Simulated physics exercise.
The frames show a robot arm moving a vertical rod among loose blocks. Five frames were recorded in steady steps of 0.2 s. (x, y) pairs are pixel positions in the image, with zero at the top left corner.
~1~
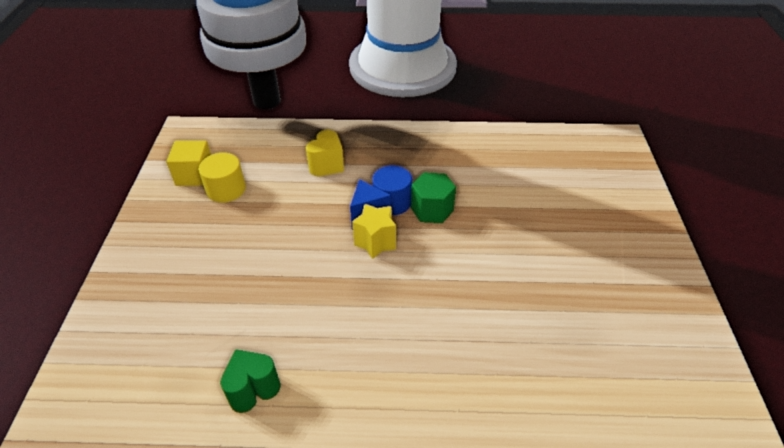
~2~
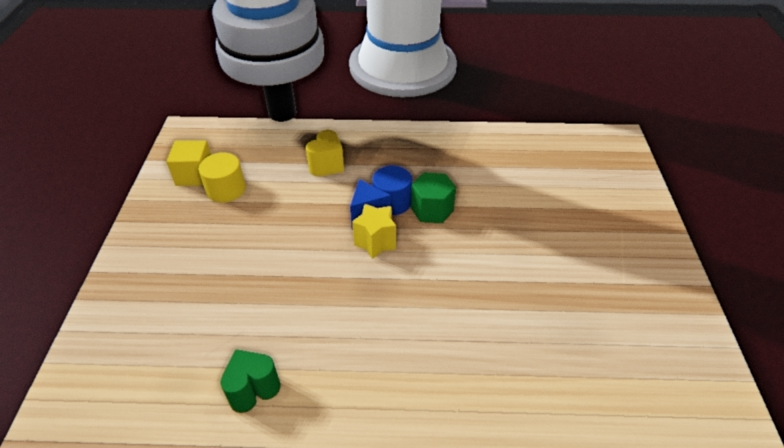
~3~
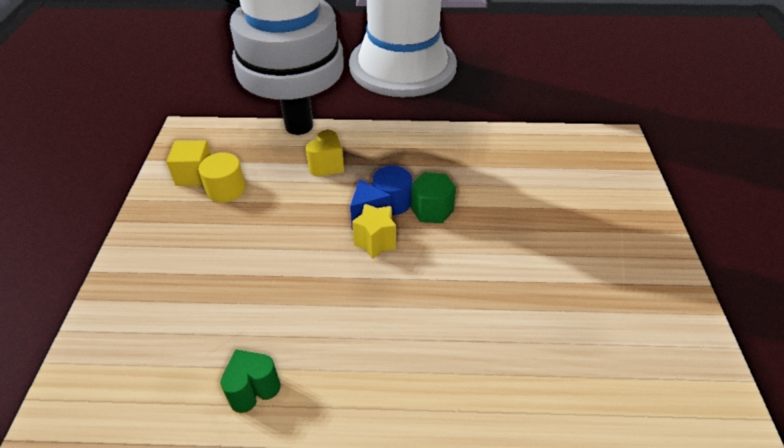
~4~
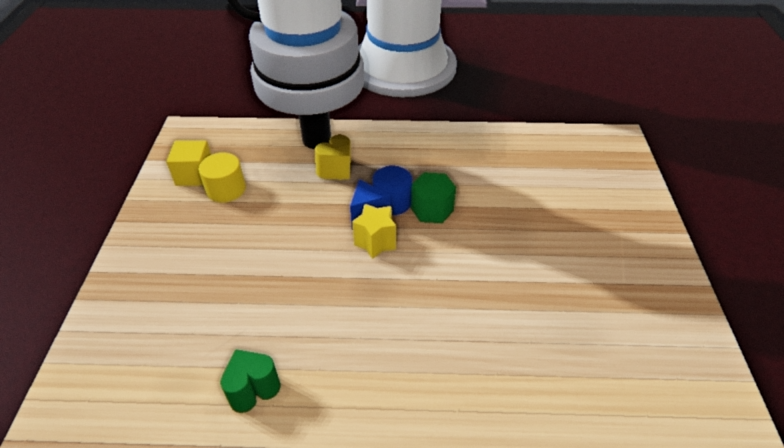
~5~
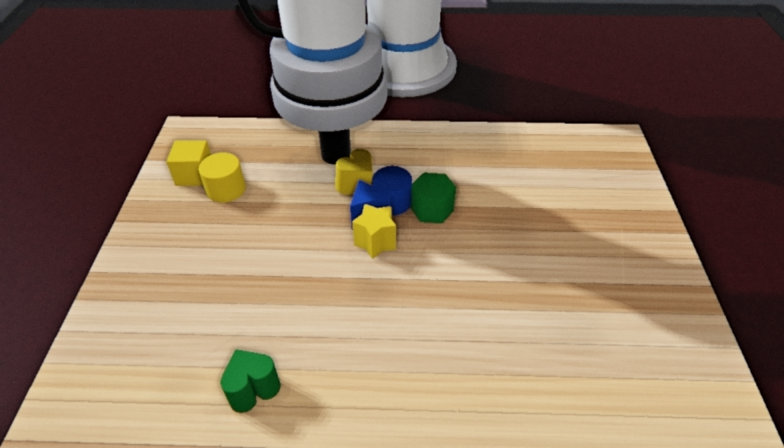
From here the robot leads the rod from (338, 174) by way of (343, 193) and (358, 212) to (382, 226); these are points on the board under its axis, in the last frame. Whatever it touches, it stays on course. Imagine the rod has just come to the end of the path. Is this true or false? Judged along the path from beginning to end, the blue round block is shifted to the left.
True
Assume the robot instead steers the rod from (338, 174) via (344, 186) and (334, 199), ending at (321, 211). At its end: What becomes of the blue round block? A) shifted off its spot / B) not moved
A: Shifted off its spot.
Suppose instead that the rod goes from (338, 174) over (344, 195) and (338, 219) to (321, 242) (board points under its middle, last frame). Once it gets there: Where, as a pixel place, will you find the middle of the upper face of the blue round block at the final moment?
My estimate: (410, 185).
The first path, step by step. One third of the way, rod at (341, 176); yellow heart block at (369, 173), turned 30° anticlockwise; blue triangular piece at (374, 197), turned 30° clockwise; yellow star at (375, 220); blue round block at (405, 185); green six-sided block at (445, 190), turned 25° anticlockwise.
Two thirds of the way, rod at (357, 194); yellow heart block at (384, 180), turned 60° anticlockwise; blue triangular piece at (392, 204), turned 45° clockwise; yellow star at (377, 224), turned 15° clockwise; blue round block at (421, 187); green six-sided block at (462, 190), turned 20° anticlockwise.
At the end, rod at (382, 208); yellow heart block at (391, 180), turned 100° anticlockwise; blue triangular piece at (408, 213), turned 40° clockwise; yellow star at (377, 229), turned 20° clockwise; blue round block at (430, 185); green six-sided block at (470, 191), turned 20° anticlockwise.
